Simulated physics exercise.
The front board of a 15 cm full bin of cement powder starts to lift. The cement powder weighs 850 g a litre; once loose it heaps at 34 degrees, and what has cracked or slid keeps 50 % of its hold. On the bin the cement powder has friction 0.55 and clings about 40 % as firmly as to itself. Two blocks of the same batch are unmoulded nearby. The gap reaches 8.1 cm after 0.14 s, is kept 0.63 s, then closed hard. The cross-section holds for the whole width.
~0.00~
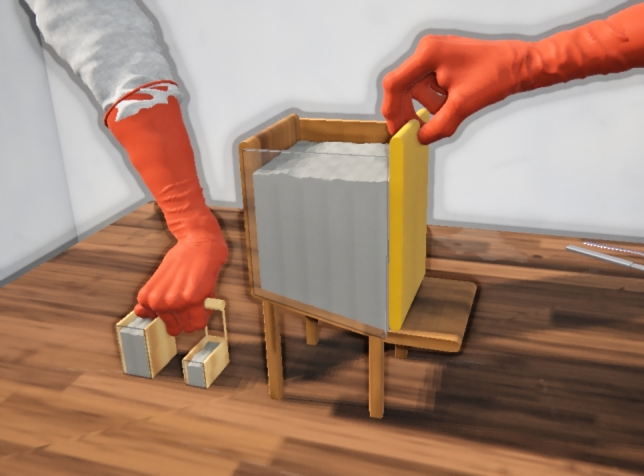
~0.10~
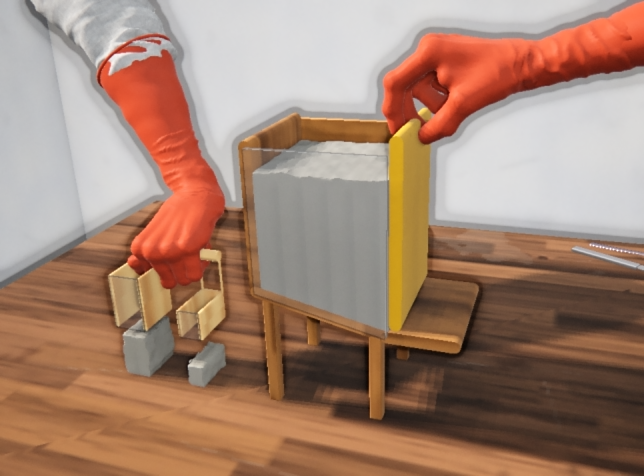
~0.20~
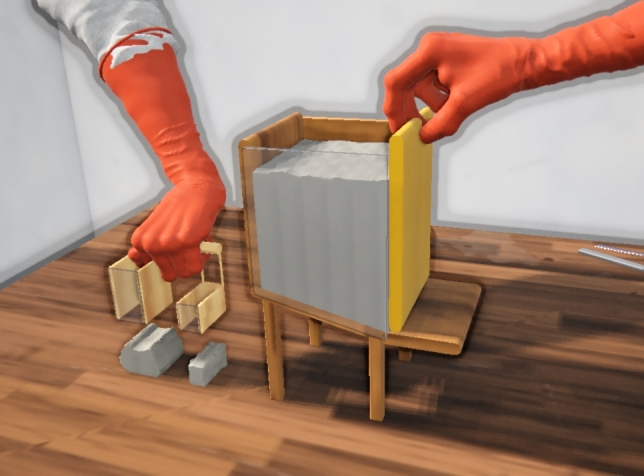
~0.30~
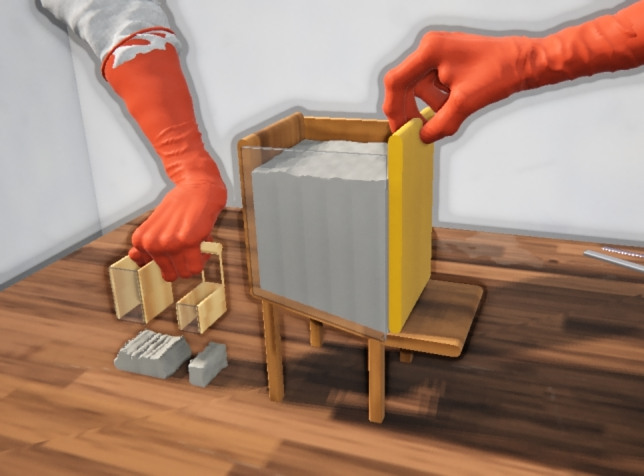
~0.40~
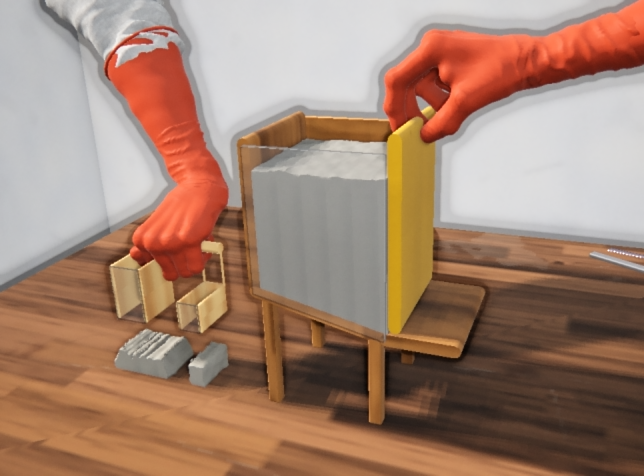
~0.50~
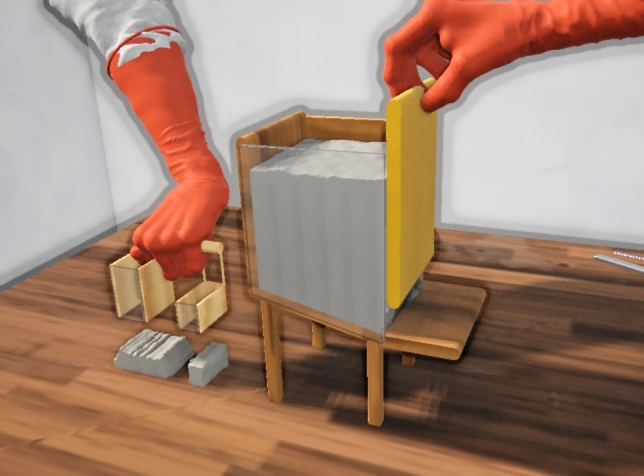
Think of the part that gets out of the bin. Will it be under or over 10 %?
The part that gets out of the bin is over 10 %.
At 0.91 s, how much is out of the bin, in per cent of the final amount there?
About 60 %.
After 0.68 s, the hatch is 8.1 cm open and 1 % is out.
After 0.91 s, the hatch is 8.1 cm open and 13 % is out.
After 1.13 s, the hatch is 8.1 cm open and 16 % is out.
After 1.35 s, the hatch is 2.1 cm open and 21 % is out.
After 1.80 s, the hatch is shut and 22 % is out.
